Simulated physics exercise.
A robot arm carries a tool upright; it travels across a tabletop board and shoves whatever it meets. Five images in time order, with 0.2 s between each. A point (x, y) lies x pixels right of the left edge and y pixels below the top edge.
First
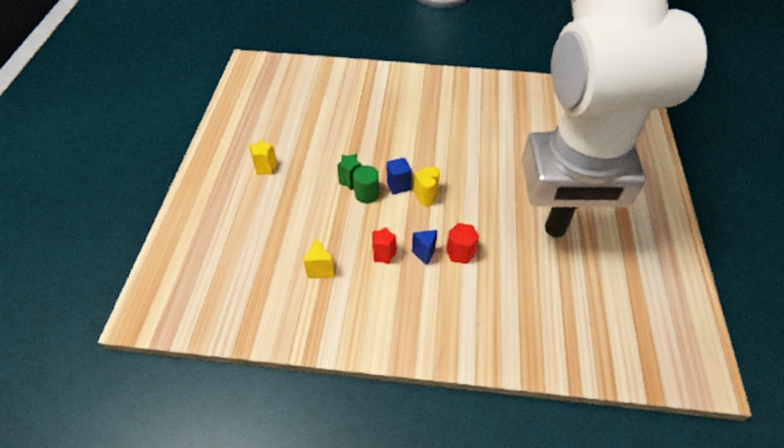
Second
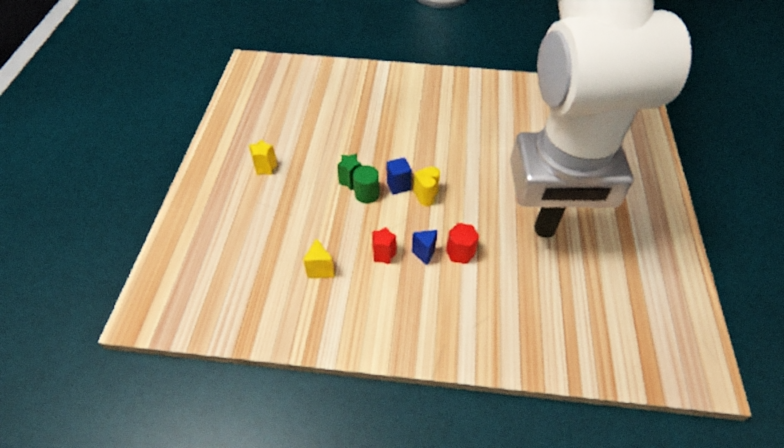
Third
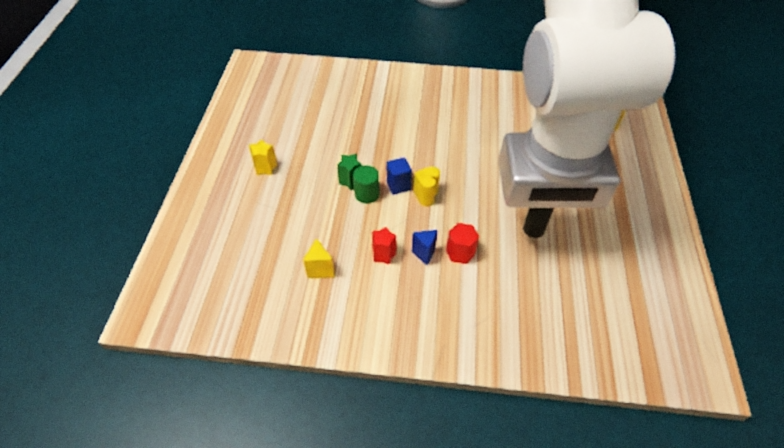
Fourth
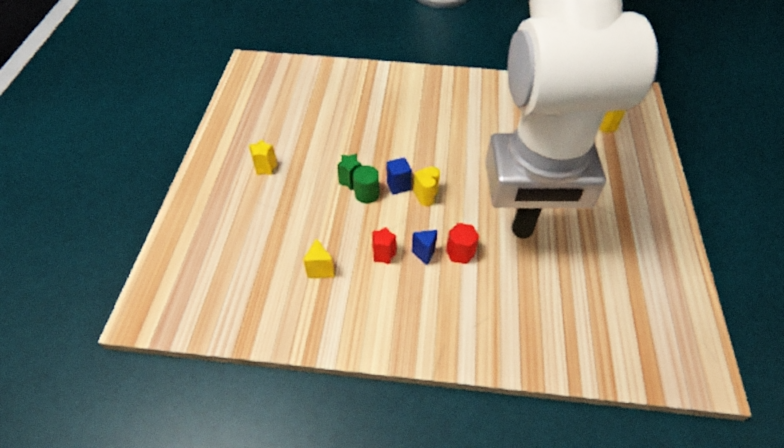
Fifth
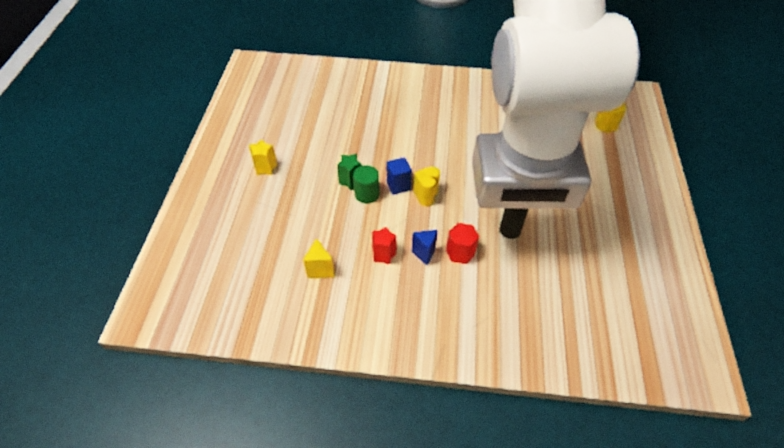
A white robot arm moved slowly left over a striped wooden board, its dark tip nearing the red six-sided block, while the scattered red, blue, green and yellow blocks stayed still.
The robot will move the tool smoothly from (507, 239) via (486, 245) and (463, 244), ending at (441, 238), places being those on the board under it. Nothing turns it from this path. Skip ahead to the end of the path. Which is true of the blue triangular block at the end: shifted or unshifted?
By the time the path is finished, it has moved at least a centimetre.
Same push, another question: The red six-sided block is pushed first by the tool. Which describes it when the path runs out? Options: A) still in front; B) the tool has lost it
Letter B.
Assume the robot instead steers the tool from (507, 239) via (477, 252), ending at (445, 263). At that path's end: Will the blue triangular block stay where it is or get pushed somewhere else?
It will end up elsewhere.
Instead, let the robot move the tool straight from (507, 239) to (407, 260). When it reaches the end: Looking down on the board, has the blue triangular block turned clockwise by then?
Yes - that is the case.
On the path given first. Halfway along, tool at (476, 237); red six-sided block at (456, 235).
At the end, tool at (442, 229); blue triangular block at (412, 239), turned 25° anticlockwise; yellow heart not moved; red six-sided block at (434, 237), turned 45° anticlockwise.
